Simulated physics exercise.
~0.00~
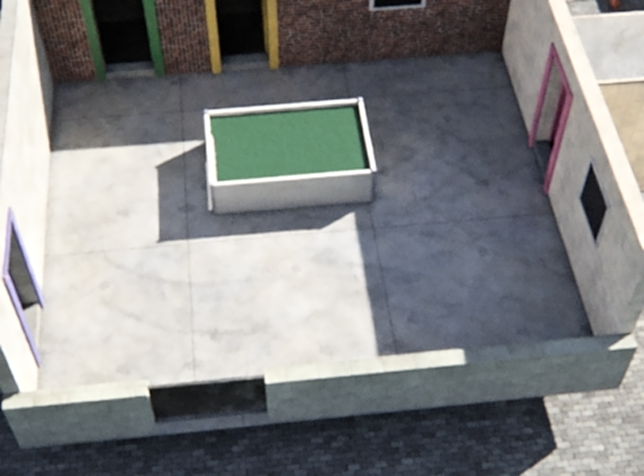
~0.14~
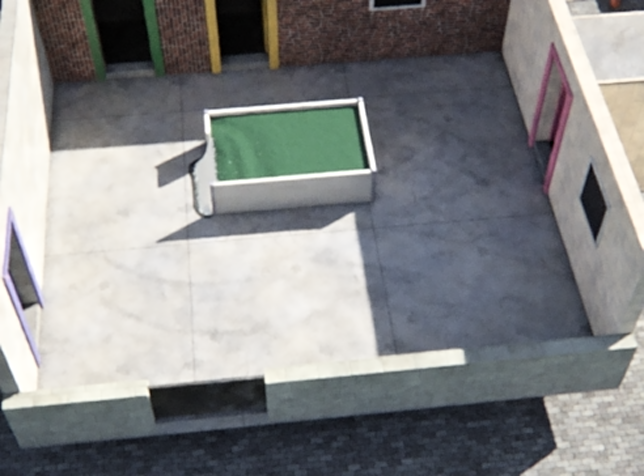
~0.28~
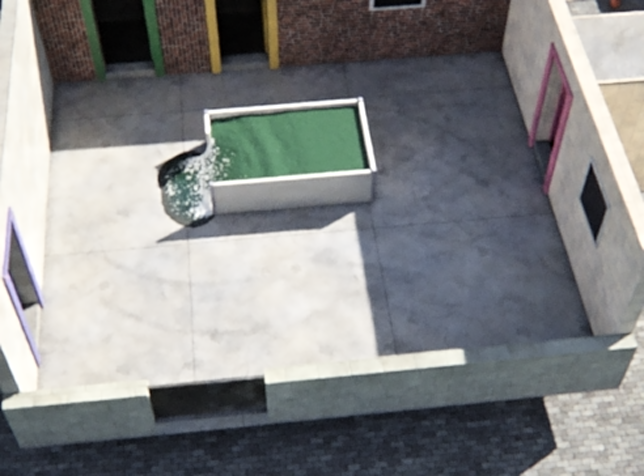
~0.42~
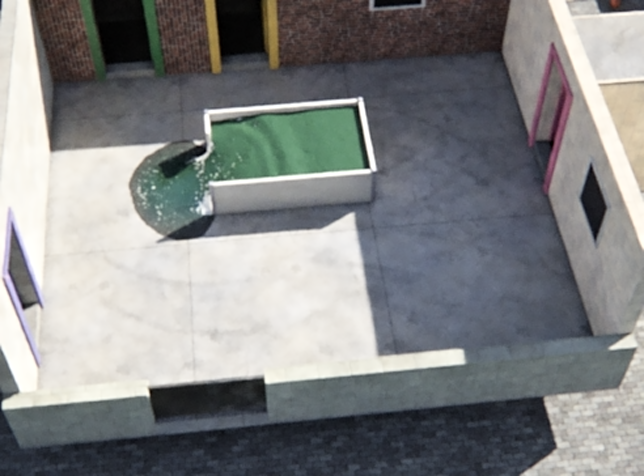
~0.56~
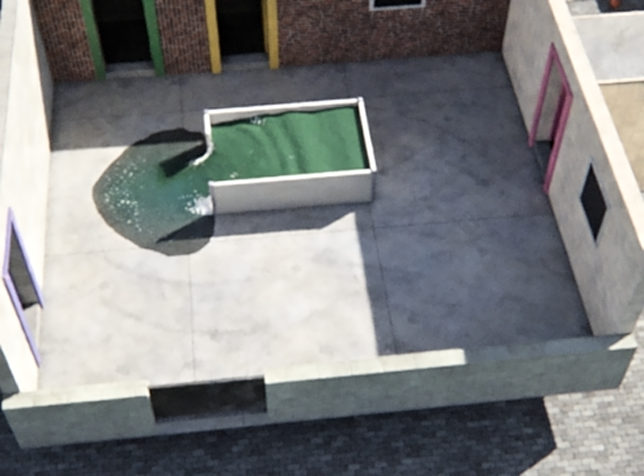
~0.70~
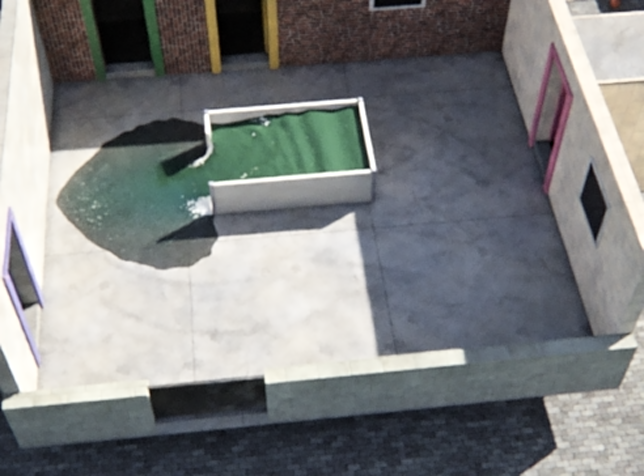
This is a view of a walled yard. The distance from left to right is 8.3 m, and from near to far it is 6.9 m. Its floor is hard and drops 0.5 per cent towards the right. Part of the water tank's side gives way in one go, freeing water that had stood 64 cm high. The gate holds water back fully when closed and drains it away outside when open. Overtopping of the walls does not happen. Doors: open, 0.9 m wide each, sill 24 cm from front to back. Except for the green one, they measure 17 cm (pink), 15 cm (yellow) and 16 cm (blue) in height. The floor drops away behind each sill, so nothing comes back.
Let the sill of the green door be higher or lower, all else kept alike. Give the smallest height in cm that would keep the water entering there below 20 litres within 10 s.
Roughly 9 cm.
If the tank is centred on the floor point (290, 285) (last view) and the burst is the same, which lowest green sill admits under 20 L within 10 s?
Then roughly 9.5 cm.
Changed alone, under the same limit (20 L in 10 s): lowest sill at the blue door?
For the blue door, about 9.0 cm.
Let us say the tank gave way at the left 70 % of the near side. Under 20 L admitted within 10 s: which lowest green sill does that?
A height of around 5.5 cm.
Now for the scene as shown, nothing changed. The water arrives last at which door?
It's the pink door.
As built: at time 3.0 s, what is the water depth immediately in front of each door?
Centimetres: Pink = 0, yellow = 0, blue = 14, green = 10.
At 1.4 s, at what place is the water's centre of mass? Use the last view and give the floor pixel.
The water's centre is at about (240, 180).
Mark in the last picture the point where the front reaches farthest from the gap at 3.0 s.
The farthest wet point is roughly at (35, 420) in the last view.
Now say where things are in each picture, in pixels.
Still water, 64 cm deep, in the water tank at (288, 144); the green door at (124, 36) is dry, in the first picture.
Water pours out at (214, 177) and has run 0.3 m, to (198, 205); about 9 cm deep outside, 64 cm at the back, in the second picture.
The front is at (164, 186), 0.8 m from the gap at (214, 179); 1.0 m2 of floor is wet, 64 cm left at the back, in the third picture.
Water pours out at (214, 180) and has run 1.3 m, to (135, 194); about 8 cm deep outside, 64 cm at the back, in the fourth picture.
The gap is at (214, 180), the front 1.9 m out at (99, 199); the back of the water tank holds 64 cm, in the fifth picture.
Water pours out at (214, 180) and has run 2.5 m, to (62, 202); about 5 cm deep outside, 63 cm at the back; 1.4 m in a straight line remain to the green door at (124, 36), in the sixth picture.
After 1.4 s water covers 15 % of the floor, deepest (34 cm) near (201, 194); it has not reached the green door.
After 3.0 s water covers 25 % of the floor, deepest (30 cm) near (35, 420); 10 cm at the green door, 0 litres in over its 15 cm sill.
After 10.0 s water covers 95 % of the floor, deepest (11 cm) near (539, 166); 6 cm at the green door, 1 litre in over its 15 cm sill.
At the green door as built, the water arrived by 2.3 s and peaked near 14 cm at 4.0 s.
Run again over the same 10 s with other heights there, 29 litres in over 8 cm, 8 litres over 11 cm. The limit of 20 litres is kept from about 9 cm up.
